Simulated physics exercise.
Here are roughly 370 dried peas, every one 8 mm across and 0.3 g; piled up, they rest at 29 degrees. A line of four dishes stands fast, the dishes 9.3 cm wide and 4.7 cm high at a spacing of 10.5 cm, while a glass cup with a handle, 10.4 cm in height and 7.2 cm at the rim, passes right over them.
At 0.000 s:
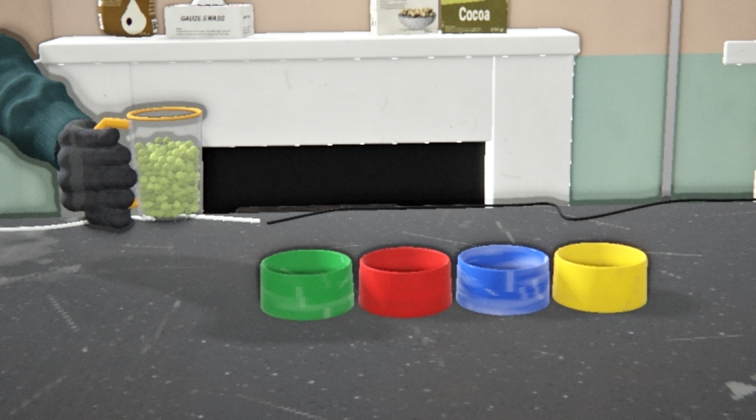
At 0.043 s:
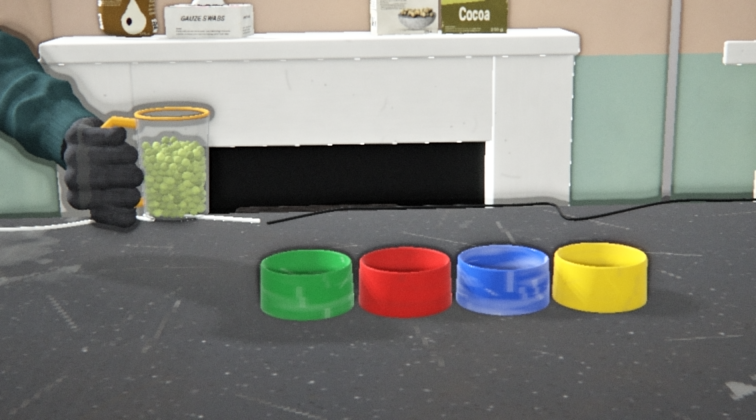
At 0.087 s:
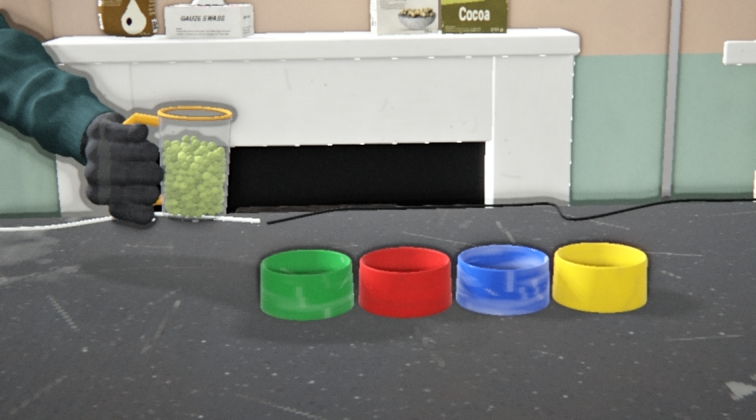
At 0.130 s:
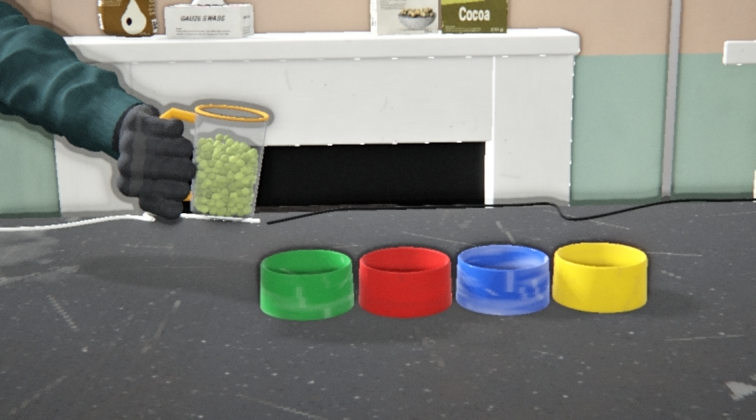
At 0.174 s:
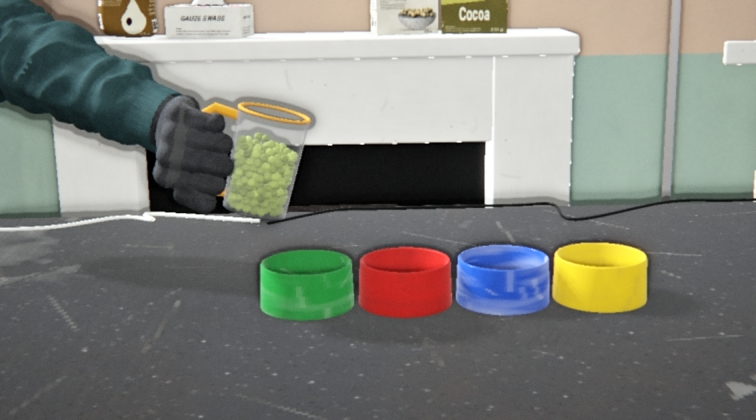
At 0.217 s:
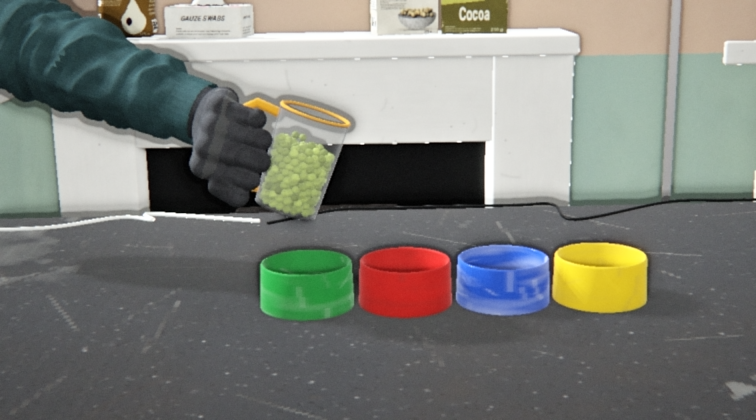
At the start, a gloved hand holds a clear cup of green peas upright at the left, behind a row of green, red, blue and yellow dishes. The hand carries the cup rightward, gradually tilting it toward the right, until it is above the green dish with the peas still inside.
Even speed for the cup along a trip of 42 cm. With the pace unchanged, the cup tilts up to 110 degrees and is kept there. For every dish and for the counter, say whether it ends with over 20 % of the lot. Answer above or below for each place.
Red: Below, blue: Below, green: Below, yellow: Above, counter: Above.
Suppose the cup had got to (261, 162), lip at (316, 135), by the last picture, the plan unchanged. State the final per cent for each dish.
You'd end up with red at 0, blue at 0, green at 0 and yellow at 20.
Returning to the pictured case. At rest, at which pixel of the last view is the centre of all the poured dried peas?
Est. centre at rest: (625, 288) px.
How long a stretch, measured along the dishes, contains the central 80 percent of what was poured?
Spread: Around 18 cm.
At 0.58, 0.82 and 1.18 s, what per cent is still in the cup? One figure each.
Roughly 100, then 90, then 55.
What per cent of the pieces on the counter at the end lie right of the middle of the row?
About 100 per cent.
After 0.58 s, tilt 63 degrees; cup holds 100 %.
Then, at 0.82 s, tilt 92 degrees; cup holds 90 %.
After 1.18 s, tilt 110 degrees; cup holds 55 %, yellow 25 %.
At rest (2.6 s), red 0 %, blue 0 %, green 0 %, yellow 60 %, counter 40 %.
